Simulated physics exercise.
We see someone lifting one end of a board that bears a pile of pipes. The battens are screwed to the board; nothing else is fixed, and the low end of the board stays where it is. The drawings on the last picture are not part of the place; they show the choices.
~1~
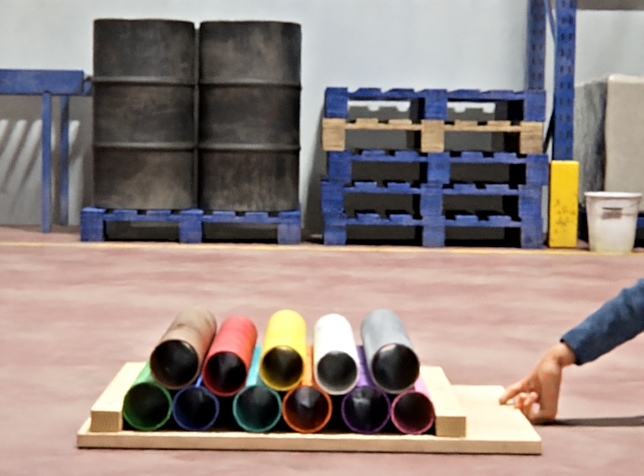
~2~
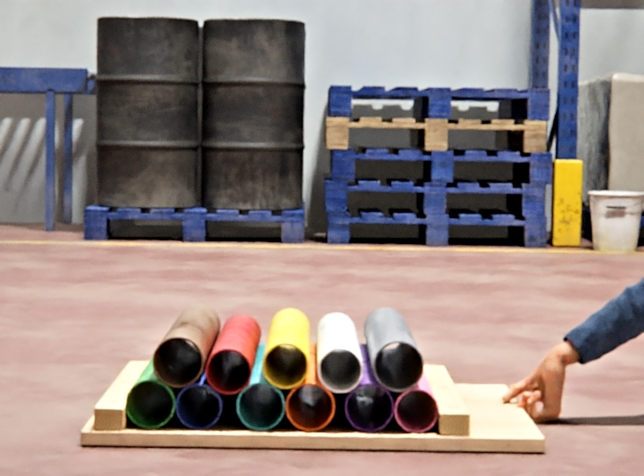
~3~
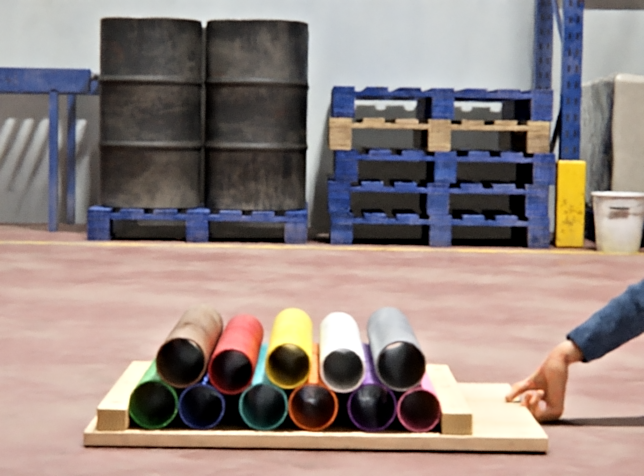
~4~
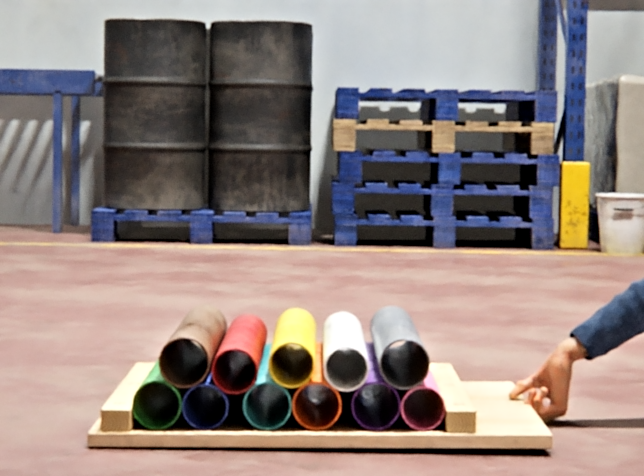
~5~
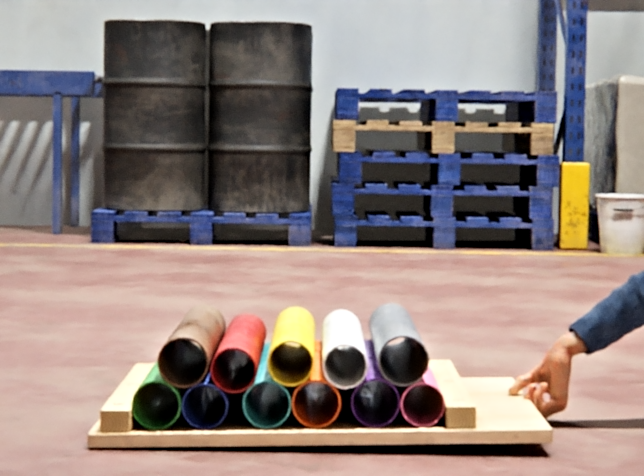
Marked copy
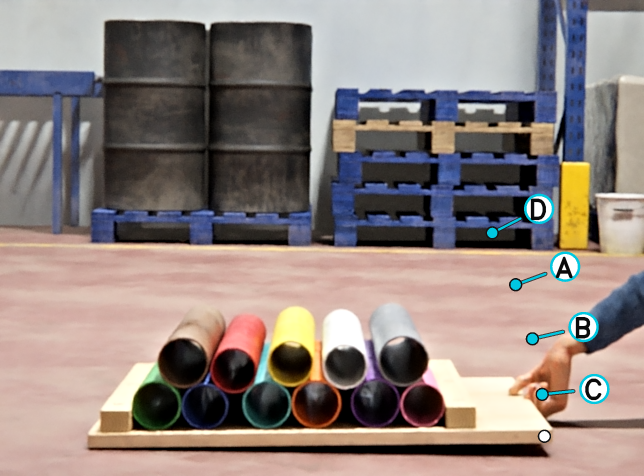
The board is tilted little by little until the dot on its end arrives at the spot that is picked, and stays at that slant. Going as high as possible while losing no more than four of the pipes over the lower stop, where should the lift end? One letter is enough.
It can be raised to D.
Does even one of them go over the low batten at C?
No, at C.
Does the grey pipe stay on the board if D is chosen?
Yes.
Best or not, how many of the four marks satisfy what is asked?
Four of them.
On the copy, A at (516, 285); B at (533, 339); C at (542, 394); D at (492, 233); the white dot at (545, 436).
On D. First, board at 17°.
Then, board at 28°.
Finally, board at 28°, two over the low batten (red, brown).
By contrast, A none over the low batten; B none over the low batten; C none over the low batten.
